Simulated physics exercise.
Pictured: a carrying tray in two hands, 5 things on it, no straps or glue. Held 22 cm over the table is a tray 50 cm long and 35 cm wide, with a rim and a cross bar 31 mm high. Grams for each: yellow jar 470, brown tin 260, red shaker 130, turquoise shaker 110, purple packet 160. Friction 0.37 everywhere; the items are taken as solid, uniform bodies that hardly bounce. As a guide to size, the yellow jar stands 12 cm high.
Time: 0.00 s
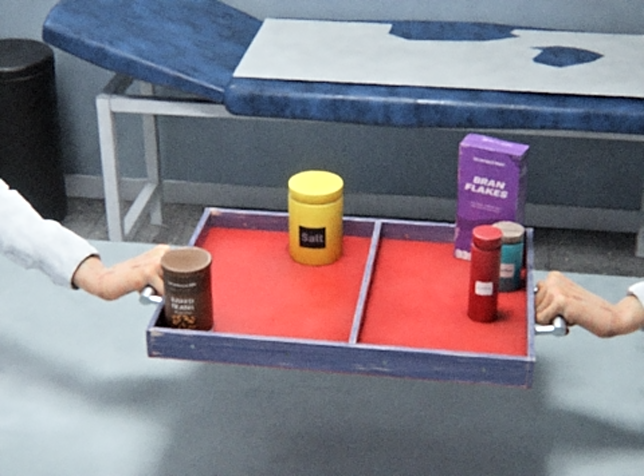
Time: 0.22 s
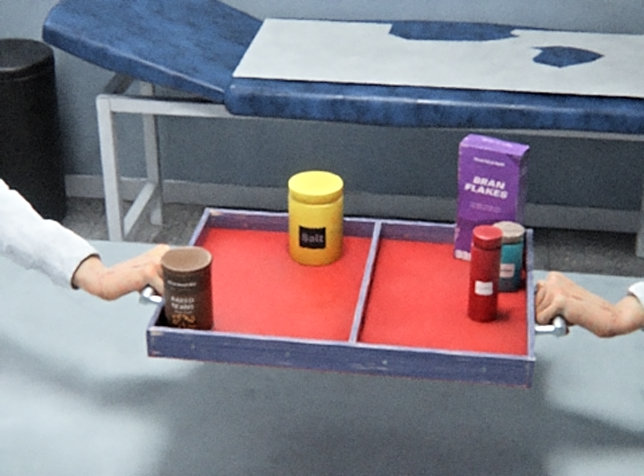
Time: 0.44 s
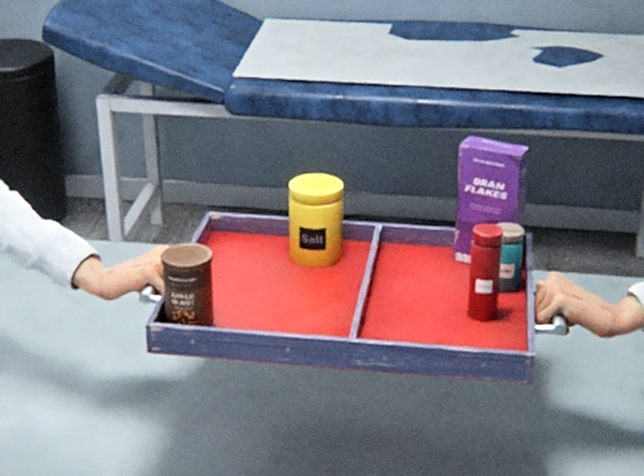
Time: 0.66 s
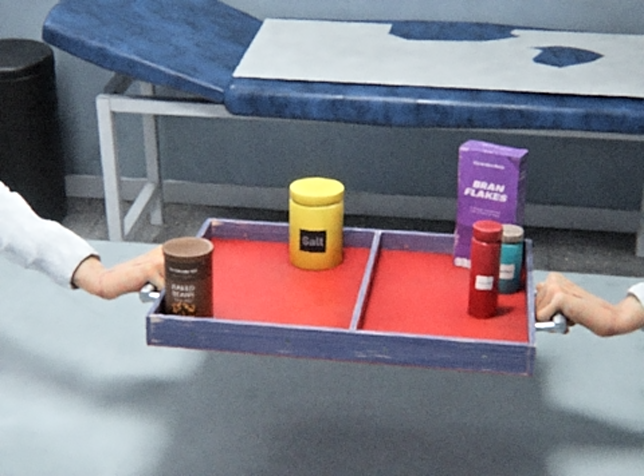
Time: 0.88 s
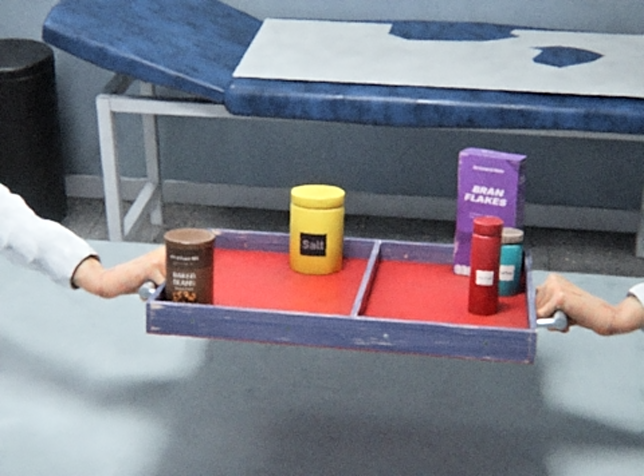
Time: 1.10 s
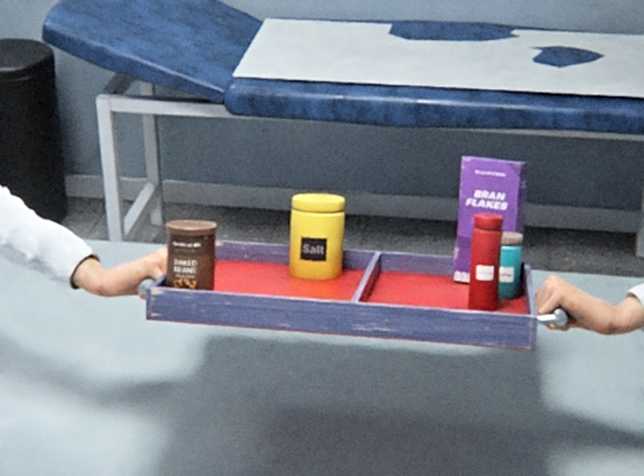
Above a grey table, two hands tilt a tray of containers steadily downward at its far edge.
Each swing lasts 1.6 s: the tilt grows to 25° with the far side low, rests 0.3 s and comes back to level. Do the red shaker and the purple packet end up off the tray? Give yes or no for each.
Red shaker - no, purple packet - yes.
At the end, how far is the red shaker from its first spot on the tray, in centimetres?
It ends up around 15 cm from its start.
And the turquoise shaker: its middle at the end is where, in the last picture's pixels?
Its middle comes to rest around (514, 233).
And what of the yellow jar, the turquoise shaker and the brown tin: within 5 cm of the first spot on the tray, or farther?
First, the yellow jar stays in its position; second, the turquoise shaker is moved away; third, the brown tin is moved away.
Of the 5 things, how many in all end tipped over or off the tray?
3.
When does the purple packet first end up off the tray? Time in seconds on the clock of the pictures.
Around 1.3 s on the clock.
After 1.60 s, tray at 25°, far edge down; purple packet now off the tray; red shaker on its side near (462, 281); turquoise shaker tipped 65° from how it sat.
After 2.00 s, tray at 25°, far edge down; red shaker on its side near (456, 281); turquoise shaker tipped 61° from how it sat; brown tin slid 19 cm.
At rest (4.1 s), off the tray, purple packet; tipped over on the tray, red shaker and turquoise shaker; not toppled but over 5 cm from the start, brown tin; the last one in place, give or take 5 cm. In the last view, red shaker near (458, 254), purple packet near (488, 280).
